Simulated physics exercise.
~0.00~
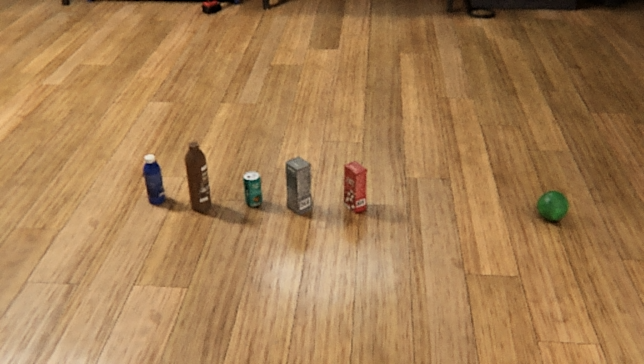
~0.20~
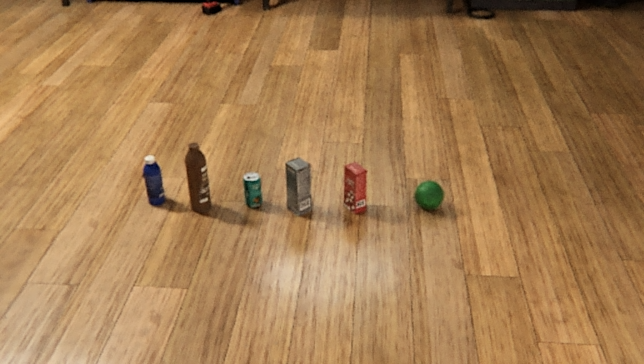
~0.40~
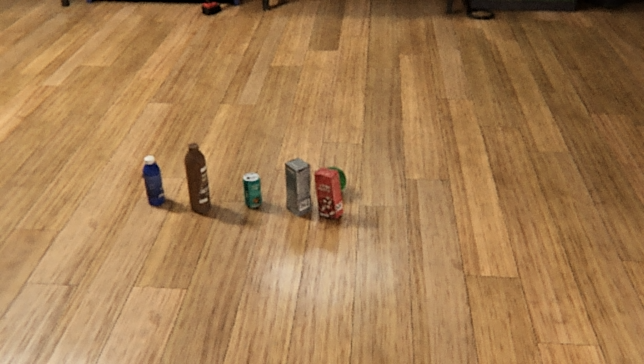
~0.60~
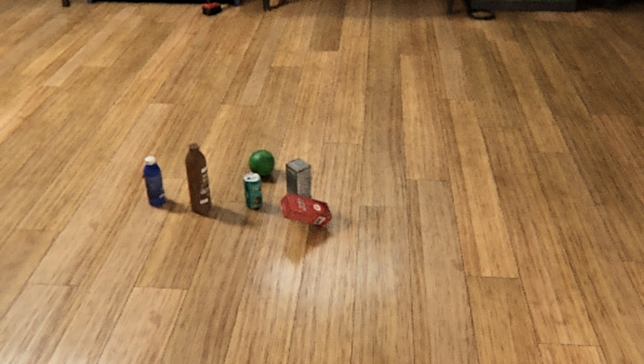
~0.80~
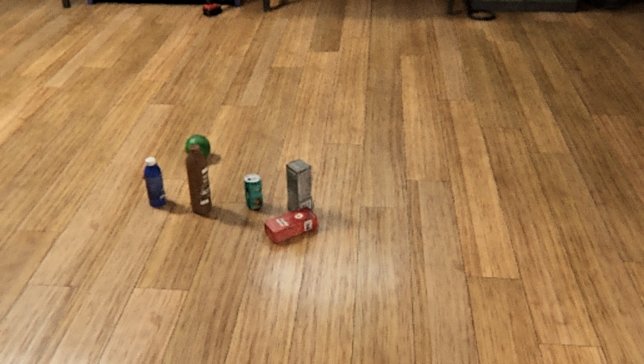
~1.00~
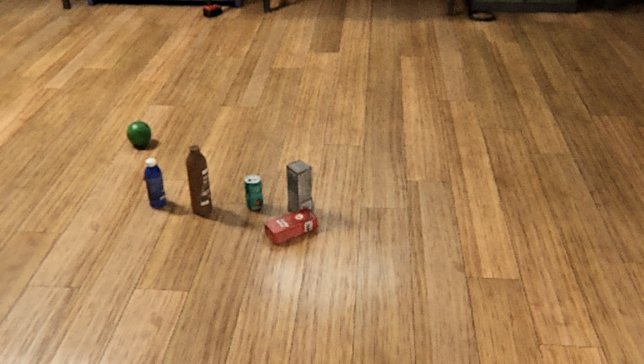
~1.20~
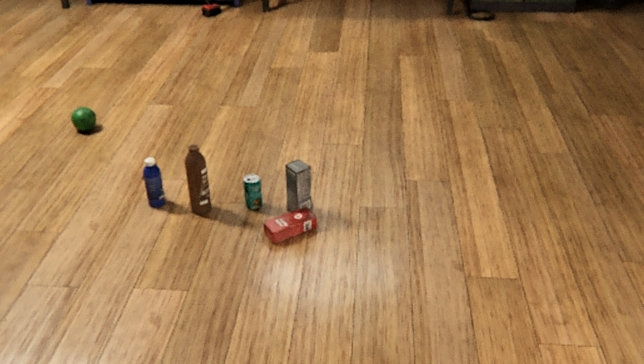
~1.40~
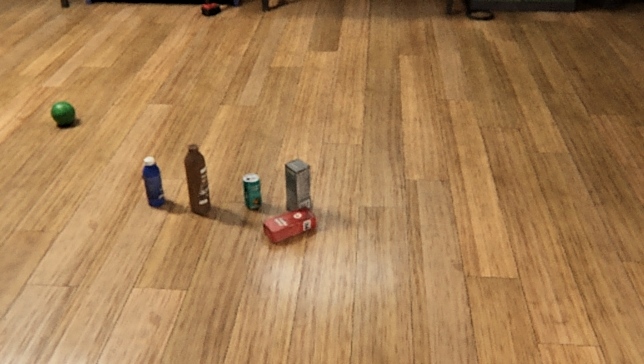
A green ball rolls left across a wooden floor toward a row of two cartons, a can and two bottles, knocks over the red carton at the near end, passes behind the others, which stay upright, and ends up at the far left.
